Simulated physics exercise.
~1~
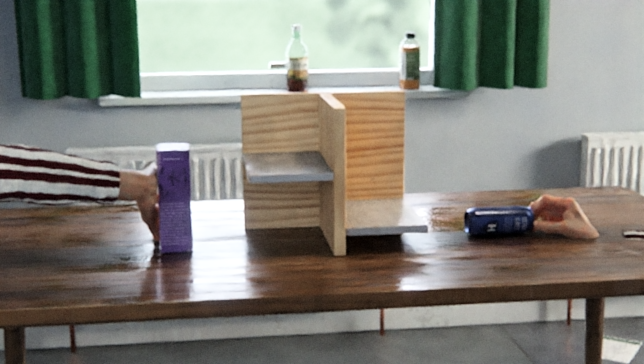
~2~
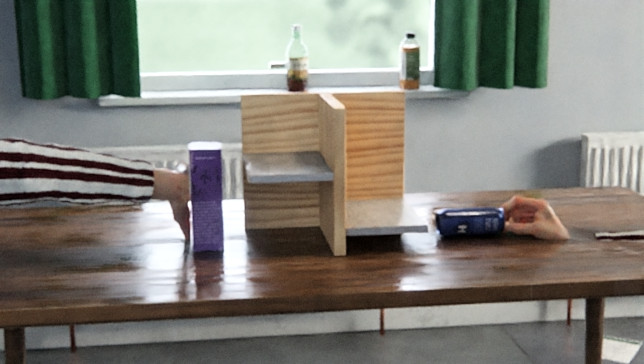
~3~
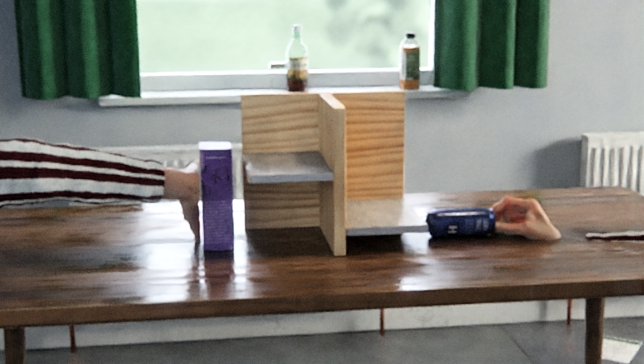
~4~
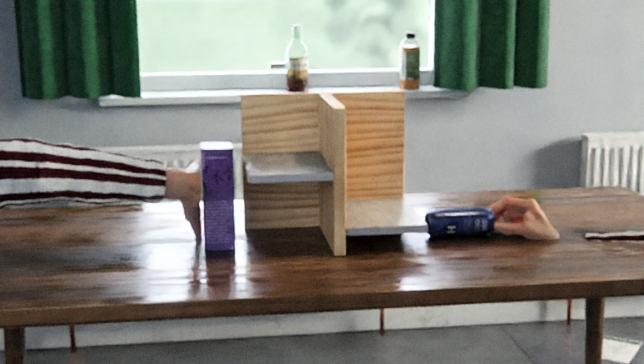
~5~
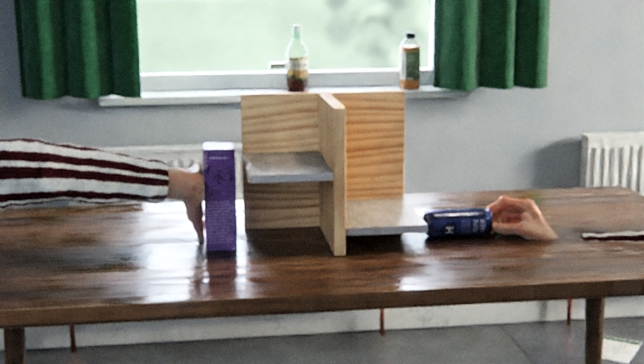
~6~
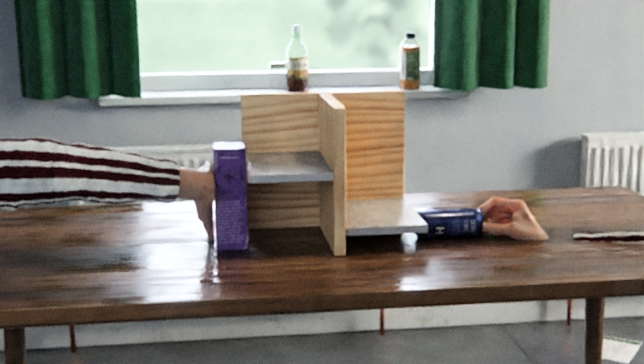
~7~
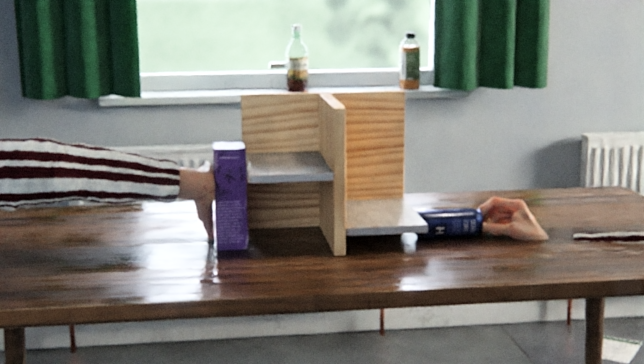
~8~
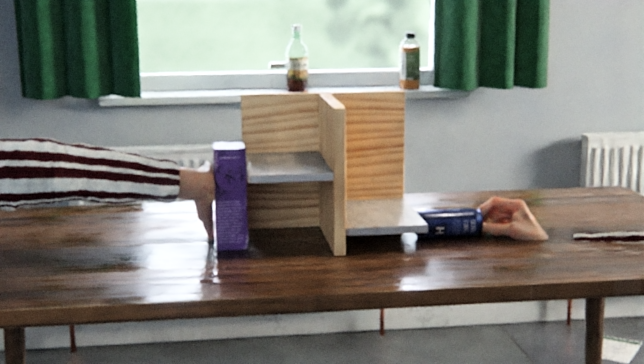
At first, a hand in a striped sleeve holds an upright purple carton on a wooden table, left of a wooden shelf unit, while another hand on the right holds a blue can lying on its side. The left hand slides the carton to the right as the other pushes the can to the left. Both slow near the shelf and pause briefly. Then they edge inward a little more until each meets the unit's edge. Finally, the carton and the can stay stopped there, outside the compartments, with both hands still on them.
